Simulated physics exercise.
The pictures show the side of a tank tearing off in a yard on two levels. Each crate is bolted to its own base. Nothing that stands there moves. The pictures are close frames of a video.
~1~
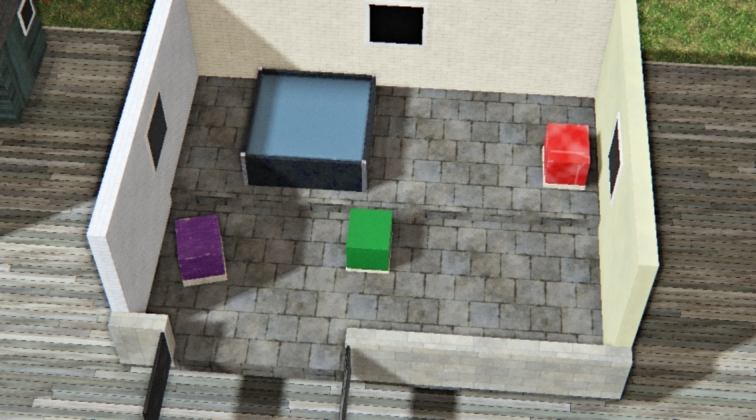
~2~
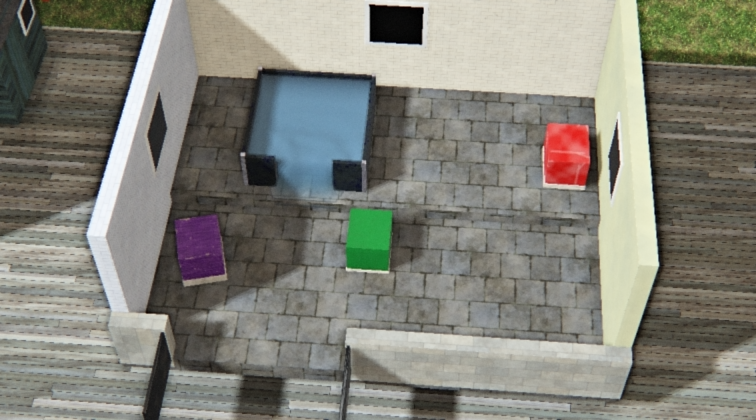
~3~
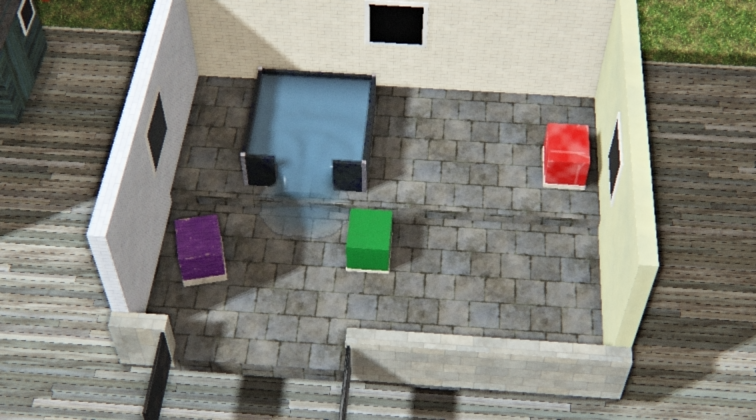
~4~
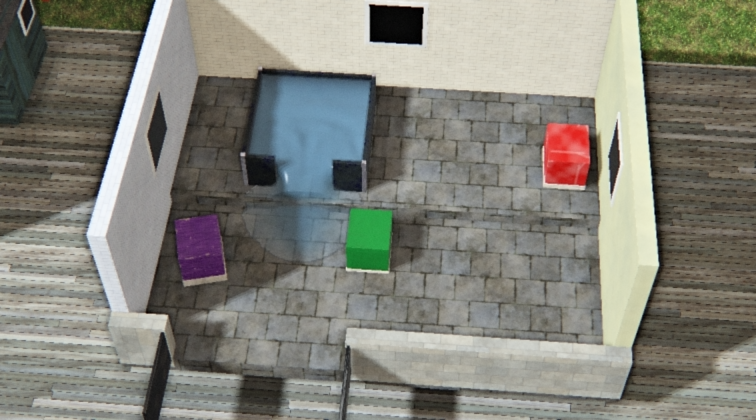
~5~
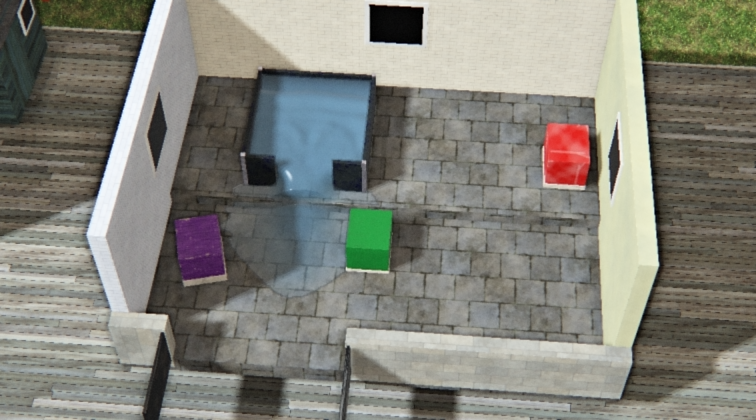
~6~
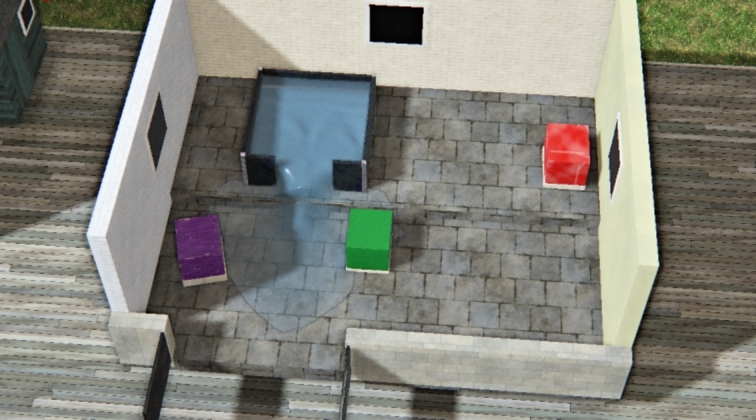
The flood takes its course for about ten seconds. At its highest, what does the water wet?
The red crate escapes dry; the purple crate is wetted; the green crate is wetted.
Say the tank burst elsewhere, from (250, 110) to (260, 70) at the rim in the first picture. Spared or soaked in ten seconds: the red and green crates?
In short: Red crate takes water, green crate ends up wet.
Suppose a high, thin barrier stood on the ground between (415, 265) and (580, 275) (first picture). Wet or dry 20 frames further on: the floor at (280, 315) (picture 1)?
At that place: Flooded.
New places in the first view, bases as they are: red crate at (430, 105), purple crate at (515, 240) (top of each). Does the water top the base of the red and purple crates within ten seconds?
The red crate remains dry, the purple crate escapes it.
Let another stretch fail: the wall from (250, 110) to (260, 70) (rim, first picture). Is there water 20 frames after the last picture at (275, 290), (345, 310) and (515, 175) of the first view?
In that order: Wet, flooded, clear.
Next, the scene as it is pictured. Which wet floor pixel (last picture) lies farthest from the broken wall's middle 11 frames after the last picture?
Close to (501, 366).
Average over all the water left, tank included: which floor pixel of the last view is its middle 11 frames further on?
Close to (308, 179).
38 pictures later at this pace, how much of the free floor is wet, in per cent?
Some 45 per cent.
A moment on, water covers 25 % of the floor; the red crate not reached, the purple crate water round its plinth, the green crate water round its plinth.
Next, water covers 30 % of the floor; the red crate not reached, the purple crate water round its plinth, the green crate water round its plinth.
Then, water covers 35 % of the floor; the red crate not reached, the purple crate water round its plinth, the green crate water round its plinth.
Later, water covers 45 % of the floor; the red crate not reached, the purple crate water round its plinth, the green crate water round its plinth.
In the end, water covers 55 % of the floor; the red crate stayed above the water, the purple crate was topped, the green crate was topped.
